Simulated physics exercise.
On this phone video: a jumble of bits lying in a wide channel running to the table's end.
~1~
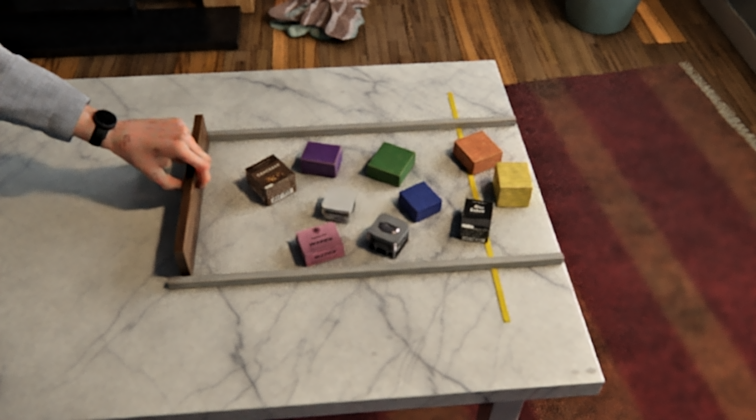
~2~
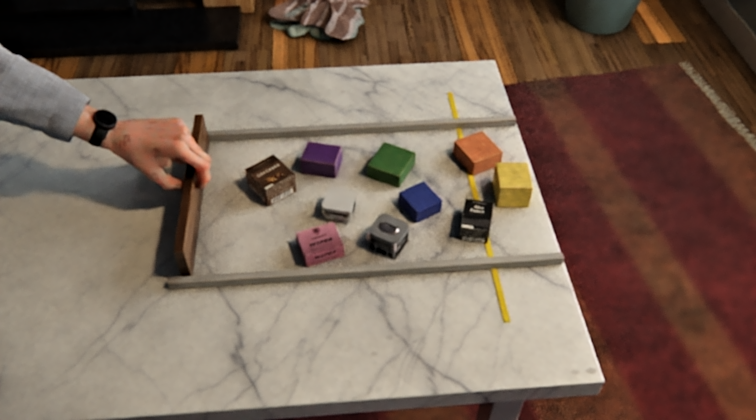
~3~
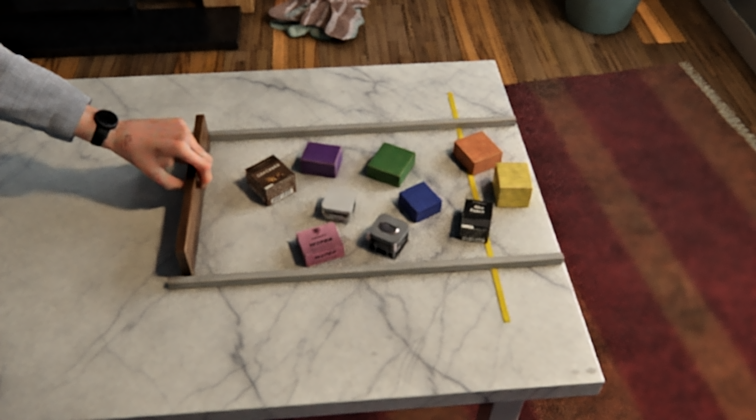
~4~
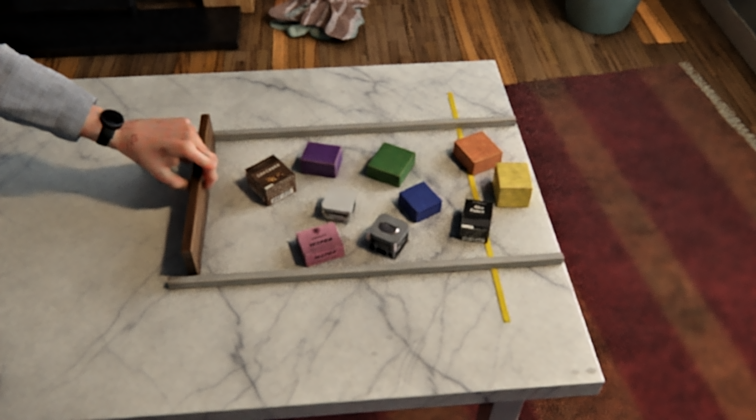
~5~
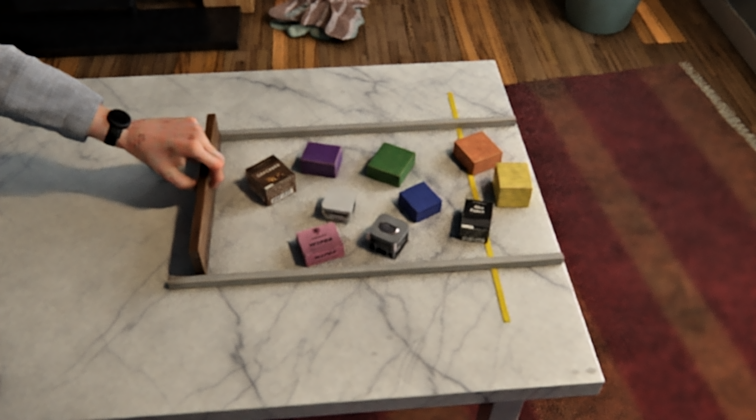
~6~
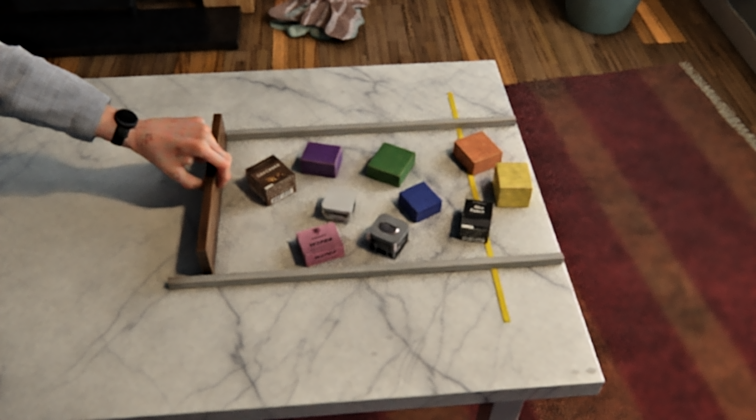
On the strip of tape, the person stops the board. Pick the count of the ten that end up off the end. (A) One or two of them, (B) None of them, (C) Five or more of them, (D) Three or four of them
The answer is D.
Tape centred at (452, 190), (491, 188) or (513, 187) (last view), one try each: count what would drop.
Per try: 1; 5; 6.
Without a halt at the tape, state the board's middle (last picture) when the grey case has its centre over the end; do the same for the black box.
The middle sits near (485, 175) for the first and near (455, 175) for the other.
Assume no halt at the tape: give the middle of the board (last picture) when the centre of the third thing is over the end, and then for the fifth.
For the first, roughly (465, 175); for the next, roughly (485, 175).
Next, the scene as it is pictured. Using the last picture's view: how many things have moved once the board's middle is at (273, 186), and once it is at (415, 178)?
Tally at point one: 2; at point two: 9.
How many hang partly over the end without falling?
I'd put it at 2.
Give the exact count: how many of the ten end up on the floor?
In all, 3 of them.
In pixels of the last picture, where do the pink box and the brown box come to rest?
For the pink box it's (508, 238), and for the brown box it's (491, 169).
Soon after, none off yet; yellow block at rest near (512, 185); orange block at rest near (477, 153); black box at rest near (477, 221).
At rest, the number that fall off is three or four; fallen, black box, orange block and yellow block.
